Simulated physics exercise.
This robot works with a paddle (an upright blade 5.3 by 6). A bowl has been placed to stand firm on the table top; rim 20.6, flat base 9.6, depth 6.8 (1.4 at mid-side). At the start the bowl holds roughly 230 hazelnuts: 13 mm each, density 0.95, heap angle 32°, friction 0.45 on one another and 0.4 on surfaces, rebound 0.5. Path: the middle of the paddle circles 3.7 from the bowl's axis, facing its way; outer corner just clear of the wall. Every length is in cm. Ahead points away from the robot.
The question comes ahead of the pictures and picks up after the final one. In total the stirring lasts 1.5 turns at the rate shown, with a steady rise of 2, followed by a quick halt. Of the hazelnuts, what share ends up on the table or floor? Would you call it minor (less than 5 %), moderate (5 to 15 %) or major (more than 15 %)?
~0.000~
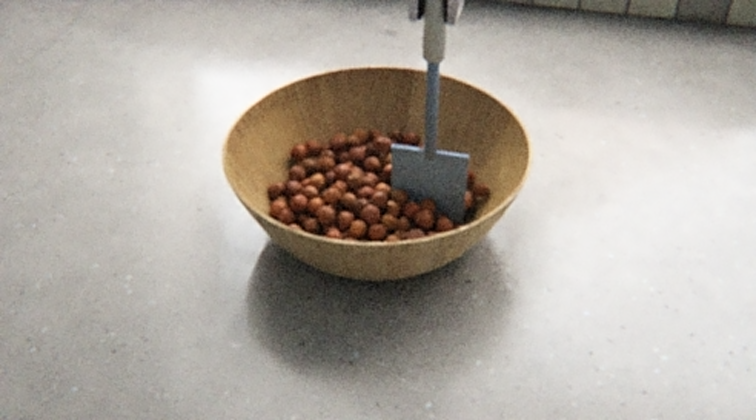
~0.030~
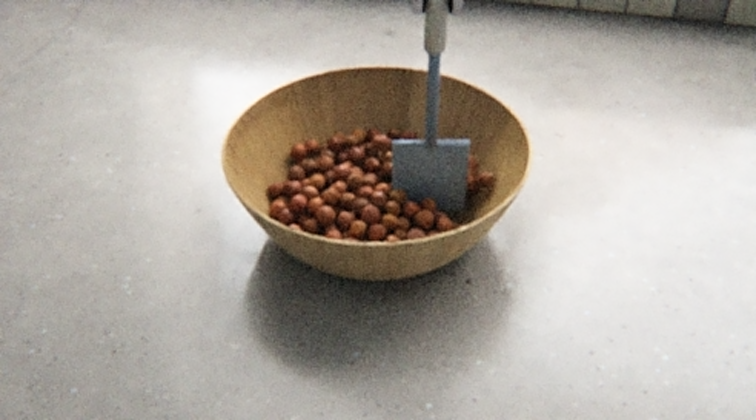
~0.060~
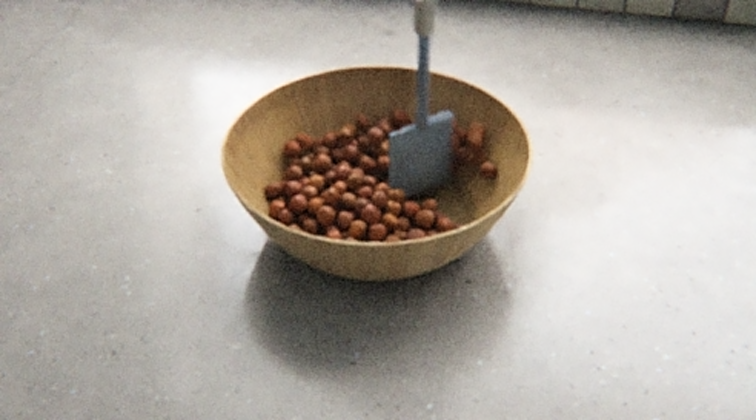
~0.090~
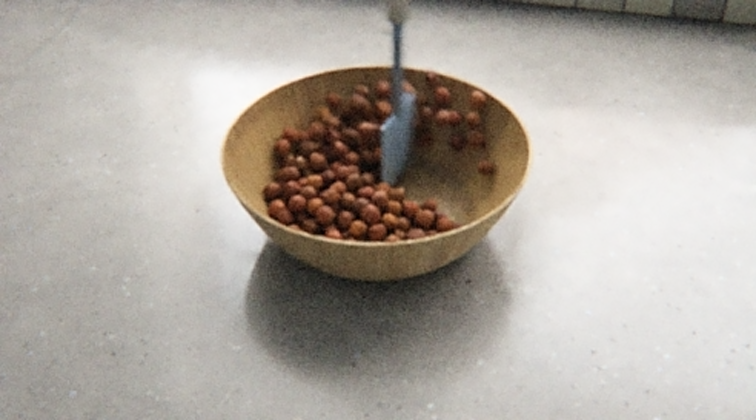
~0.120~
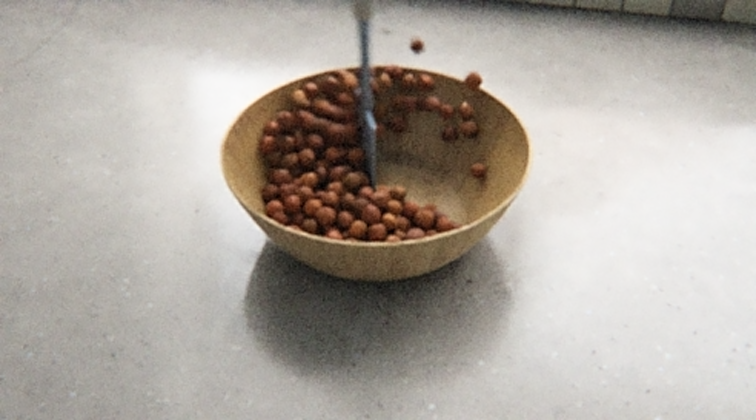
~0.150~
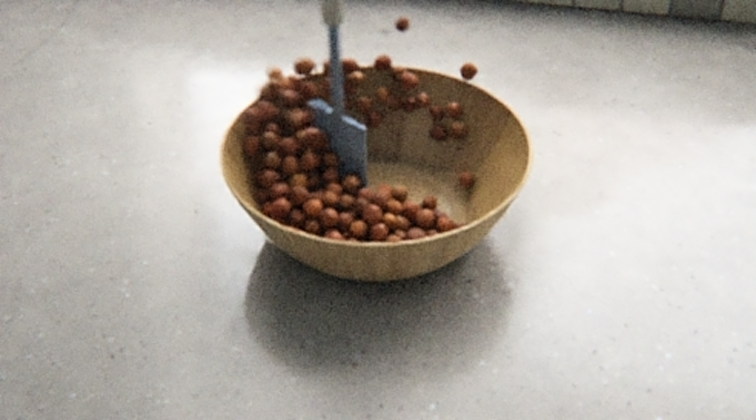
I would call it major.
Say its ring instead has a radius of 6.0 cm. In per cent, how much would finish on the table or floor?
Then about 0 per cent.
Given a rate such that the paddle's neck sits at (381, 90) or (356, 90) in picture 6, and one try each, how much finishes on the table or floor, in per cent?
Roughly 5 and 15 percent, in that order.
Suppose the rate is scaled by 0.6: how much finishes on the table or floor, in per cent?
I'd put it near 0 %.
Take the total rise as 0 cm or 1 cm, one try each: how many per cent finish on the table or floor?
That gives about 35 per cent and 30 per cent, in order.
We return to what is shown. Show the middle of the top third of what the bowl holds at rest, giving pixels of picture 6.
In the final view it lies around (361, 193).
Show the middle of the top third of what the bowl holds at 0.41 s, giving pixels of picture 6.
I'd point to about (450, 166).
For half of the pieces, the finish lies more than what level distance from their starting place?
Something near 9 cm, measured level.
By 0.28 s, 297° round, highest piece 15 above the table; 195 in the bowl, 1 on the table or floor, 35 in flight or on the tool.
By 0.41 s, 83° round, highest piece 13 above the table; 183 in the bowl, 36 on the table or floor, 12 in flight or on the tool.
By 0.67 s, 180° round, highest piece 4 above the table; 176 in the bowl, 55 on the table or floor.
By 1.37 s, 180° round, highest piece 4 above the table; 176 in the bowl, 55 on the table or floor.
Final count, 176 in the bowl, 55 on the table or floor. That is 24 % on the table or floor.
